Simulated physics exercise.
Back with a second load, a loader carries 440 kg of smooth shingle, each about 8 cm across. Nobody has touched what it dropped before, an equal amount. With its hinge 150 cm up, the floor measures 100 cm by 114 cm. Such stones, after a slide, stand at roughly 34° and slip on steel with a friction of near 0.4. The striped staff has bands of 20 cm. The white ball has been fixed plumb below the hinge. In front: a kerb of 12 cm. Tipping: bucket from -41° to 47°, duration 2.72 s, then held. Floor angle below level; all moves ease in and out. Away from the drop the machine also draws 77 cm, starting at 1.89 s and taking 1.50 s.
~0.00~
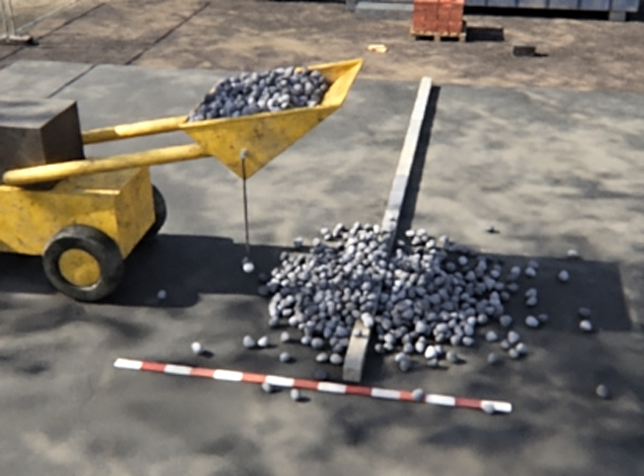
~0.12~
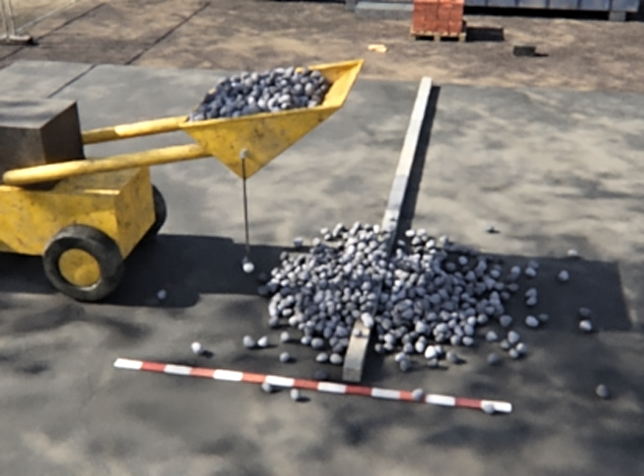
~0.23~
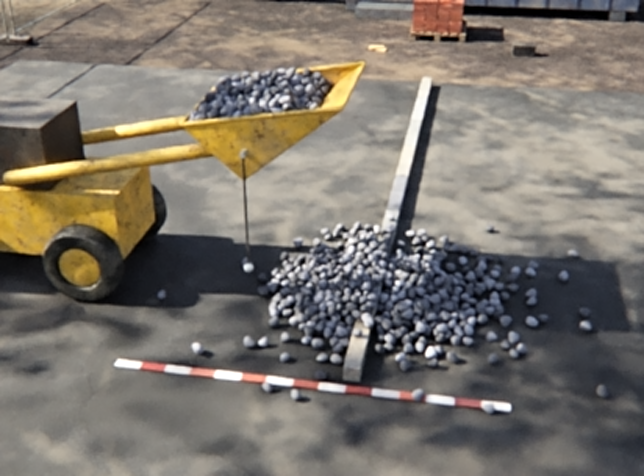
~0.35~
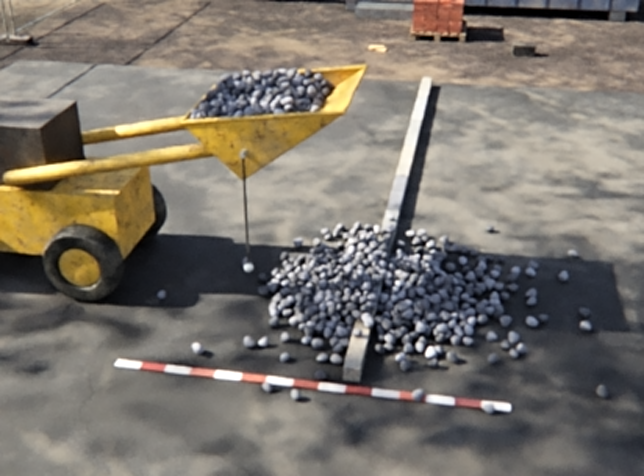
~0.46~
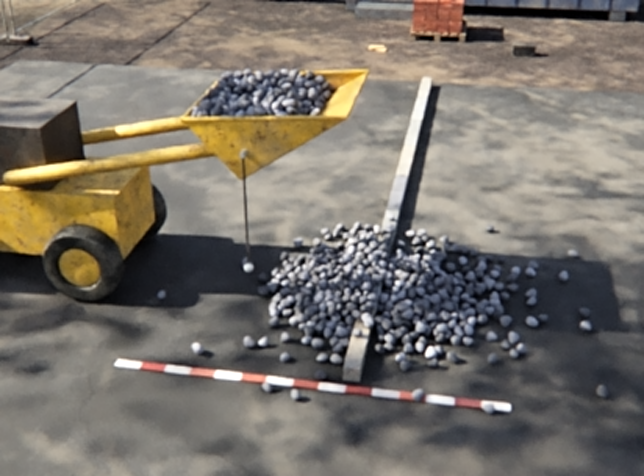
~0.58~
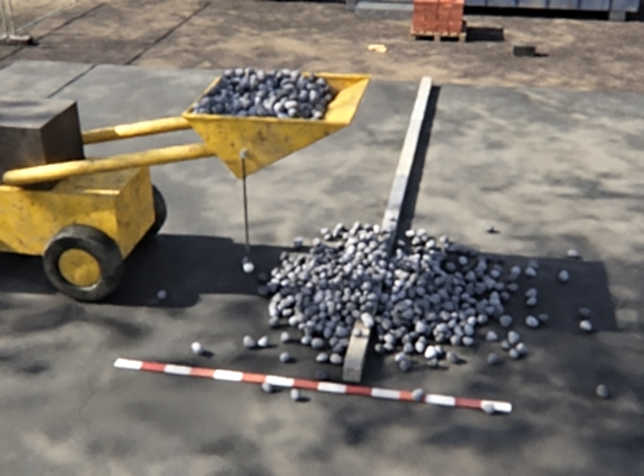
At the start, a yellow loader on the left holds a raised bucket of grey stones beside a heap lying across a kerb, behind a red-and-white staff. The bucket then tilts slightly, its right-hand lip dipping a little as the stones inside shift slightly, while the heap below stays still.
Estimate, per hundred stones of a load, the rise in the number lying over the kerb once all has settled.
Roughly 43 more per hundred.
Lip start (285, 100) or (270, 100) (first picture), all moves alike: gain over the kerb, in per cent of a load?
Some 5 percent first and 0 percent second.
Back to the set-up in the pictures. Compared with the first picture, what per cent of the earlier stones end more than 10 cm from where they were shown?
The answer is about 20 per cent.
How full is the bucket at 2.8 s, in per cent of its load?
0 % still inside.
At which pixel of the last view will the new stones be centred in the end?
Middle: Approx. (362, 278) px.
After 2.0 s the floor is at 33°; in per cent of one load, 75 in the bucket, 79 on this side of the kerb, 45 over the kerb; the foremost stones are at (578, 315).
After 2.8 s the floor is at 47°; in per cent of one load, 0 in the bucket, 114 on this side of the kerb, 86 over the kerb; the foremost stones are at (578, 315).
After 3.8 s the floor is at 47°; in per cent of one load, 0 in the bucket, 114 on this side of the kerb, 86 over the kerb; the foremost stones are at (578, 315).
After 6.5 s the floor is at 47°; in per cent of one load, 0 in the bucket, 114 on this side of the kerb, 86 over the kerb; the foremost stones are at (578, 315). Net gain over the kerb, 43.
